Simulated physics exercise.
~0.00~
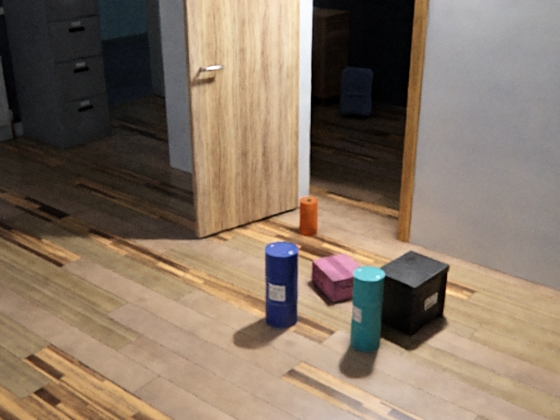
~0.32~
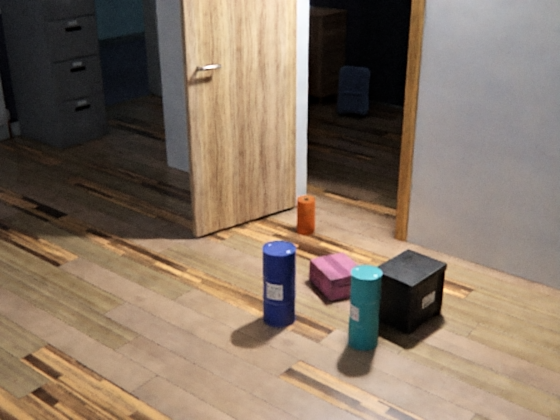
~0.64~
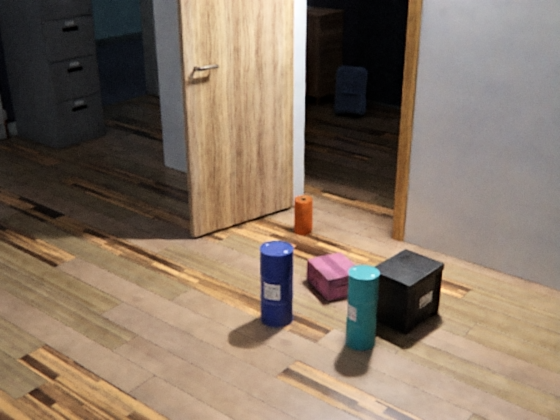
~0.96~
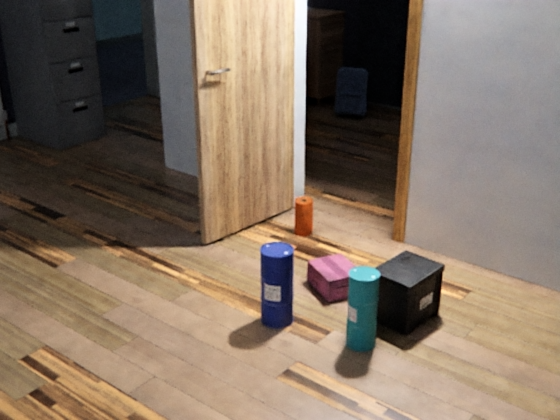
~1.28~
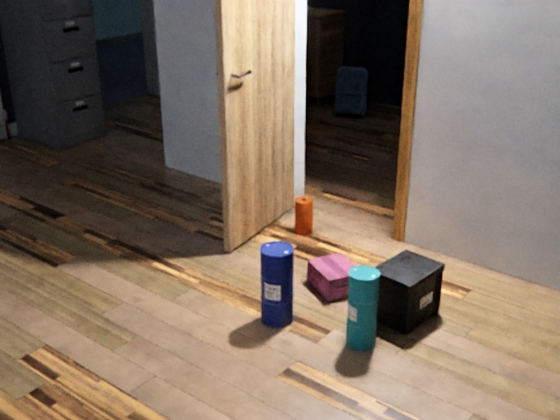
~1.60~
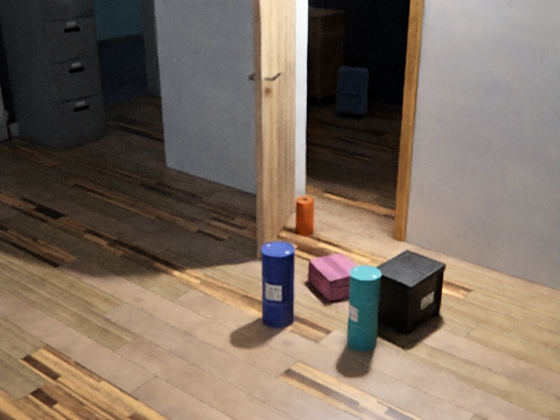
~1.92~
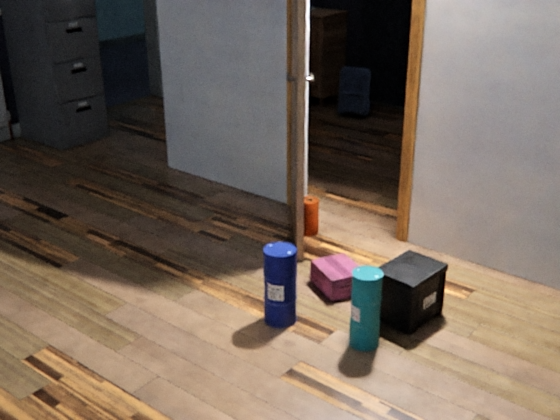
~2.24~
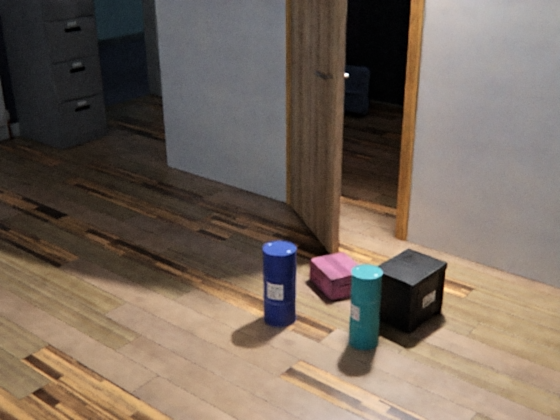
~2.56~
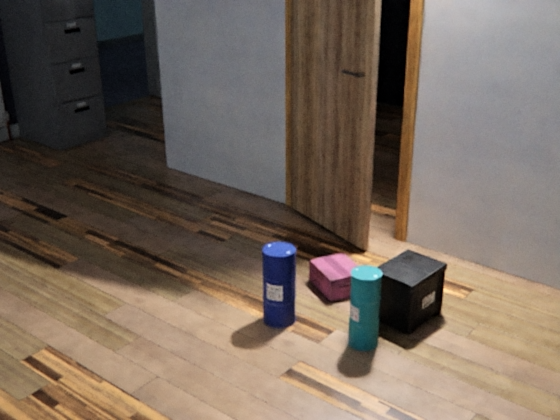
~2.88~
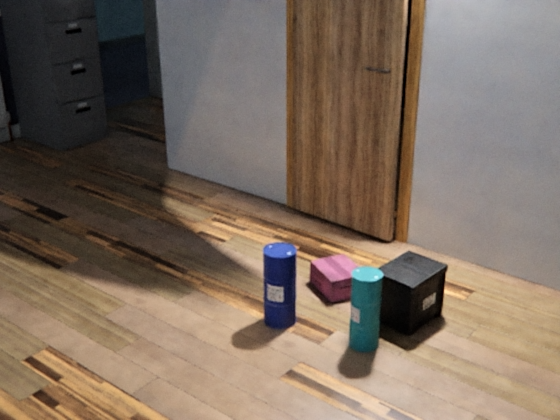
A wooden door stood wide open behind a few canisters and boxes on the floor, then swung around to the right, passing in front of the orange roll and hiding it, until it was all but closed, while the other items stayed put.
